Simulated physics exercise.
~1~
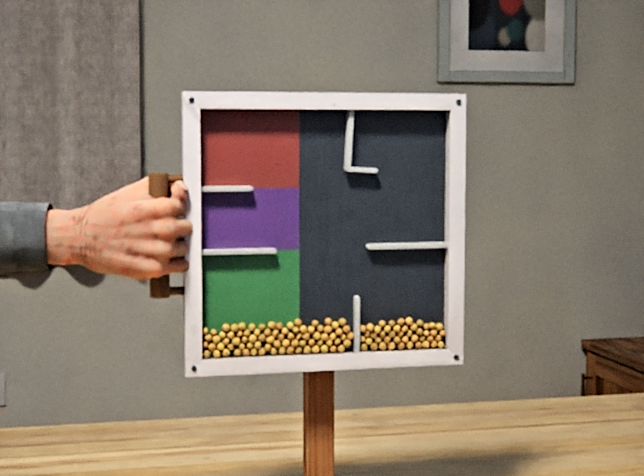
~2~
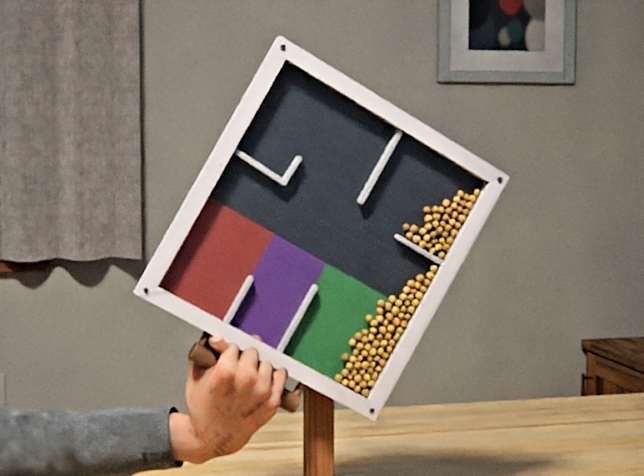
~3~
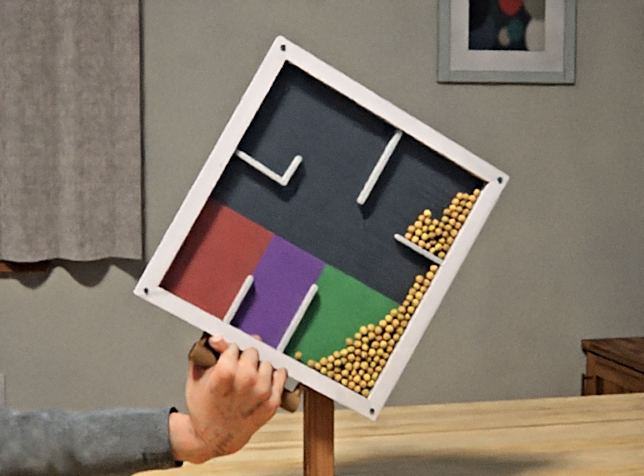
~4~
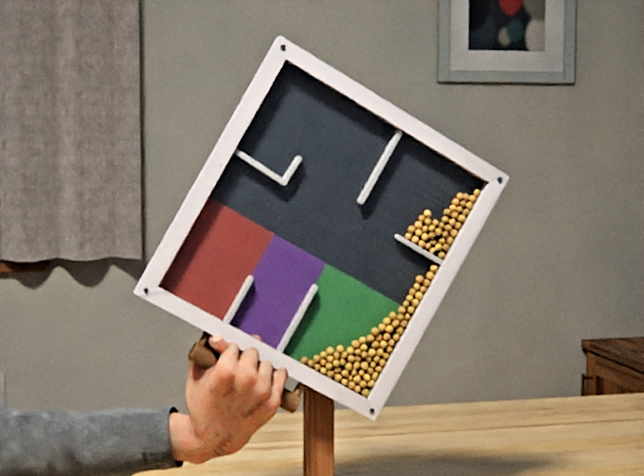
We see a hand turn a square, white-framed case of small yellowish beads anticlockwise until it stands steeply tilted, the beads sliding toward the lower right; they settle, some in the green pocket, others along the frame and behind a short divider, leaving red and purple empty.
